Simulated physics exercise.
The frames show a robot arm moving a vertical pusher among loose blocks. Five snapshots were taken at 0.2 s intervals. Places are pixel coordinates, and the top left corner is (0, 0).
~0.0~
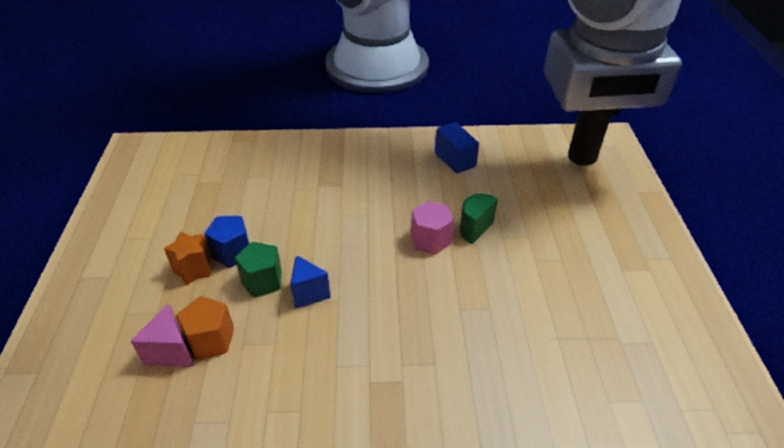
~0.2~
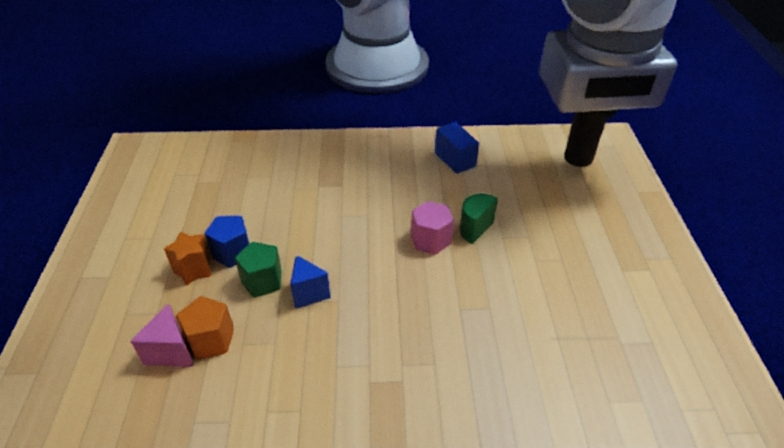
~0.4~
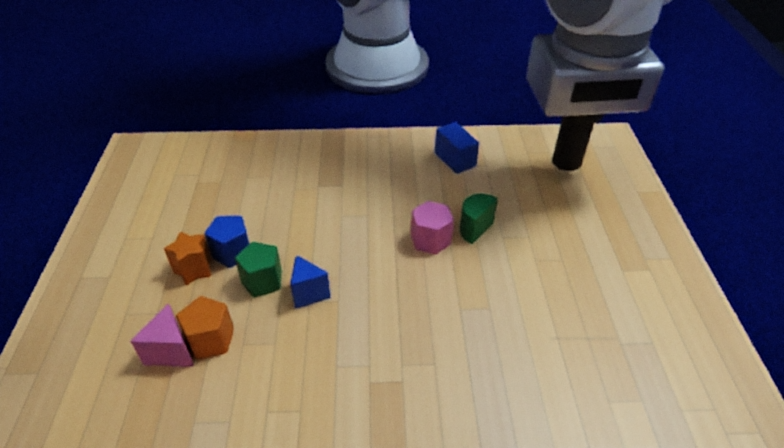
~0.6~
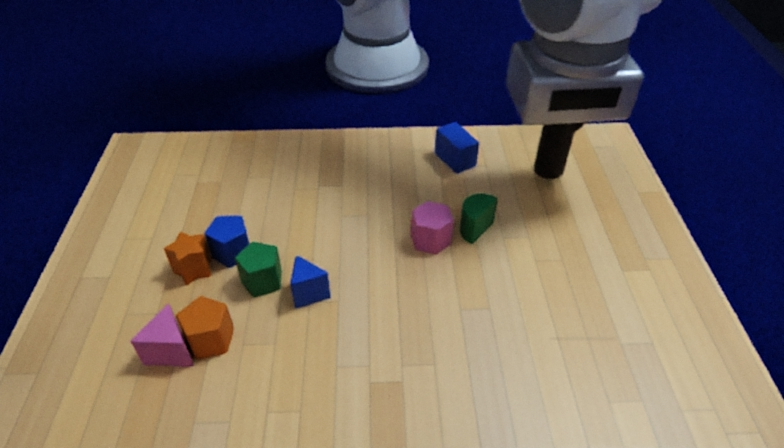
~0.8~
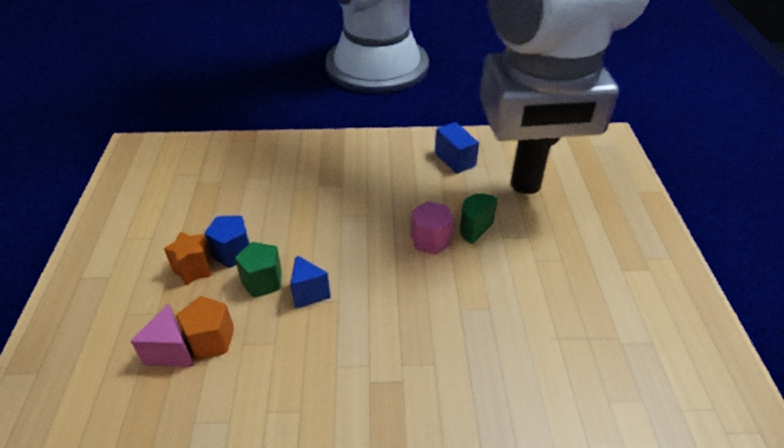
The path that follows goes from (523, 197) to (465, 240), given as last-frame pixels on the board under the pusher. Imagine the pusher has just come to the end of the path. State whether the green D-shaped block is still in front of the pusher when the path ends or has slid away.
Before the pusher.
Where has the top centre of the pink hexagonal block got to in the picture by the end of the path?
Somewhere near (409, 220).
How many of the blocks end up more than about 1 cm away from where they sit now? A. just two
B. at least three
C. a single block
That would be A.
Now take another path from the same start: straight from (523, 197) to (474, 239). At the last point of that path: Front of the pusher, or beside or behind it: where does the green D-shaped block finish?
I'd say the green D-shaped block is still out in front of the pusher at the end.
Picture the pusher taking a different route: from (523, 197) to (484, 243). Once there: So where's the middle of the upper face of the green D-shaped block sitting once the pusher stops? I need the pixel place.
I'd expect the centre of its top face to be at (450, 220).
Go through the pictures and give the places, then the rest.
The first frame shows pusher's lower end at (582, 157); pink hexagonal block at (433, 214); blue oblong block at (458, 135); green D-shaped block at (478, 203).
The second frame shows pusher at (578, 158); blocks still.
The third frame shows pusher at (567, 162); blocks still.
The fourth frame shows pusher at (548, 170); blocks still.
The fifth frame shows pusher at (525, 185); pink hexagonal block at (433, 214); blue oblong block at (458, 135); green D-shaped block at (478, 203).
What follows on the original path. Halfway along, pusher at (497, 206); green D-shaped block at (470, 207).
At the end, pusher at (467, 227); pink hexagonal block at (409, 220), turned 40° clockwise; blue oblong block still; green D-shaped block at (441, 232), turned 15° clockwise.
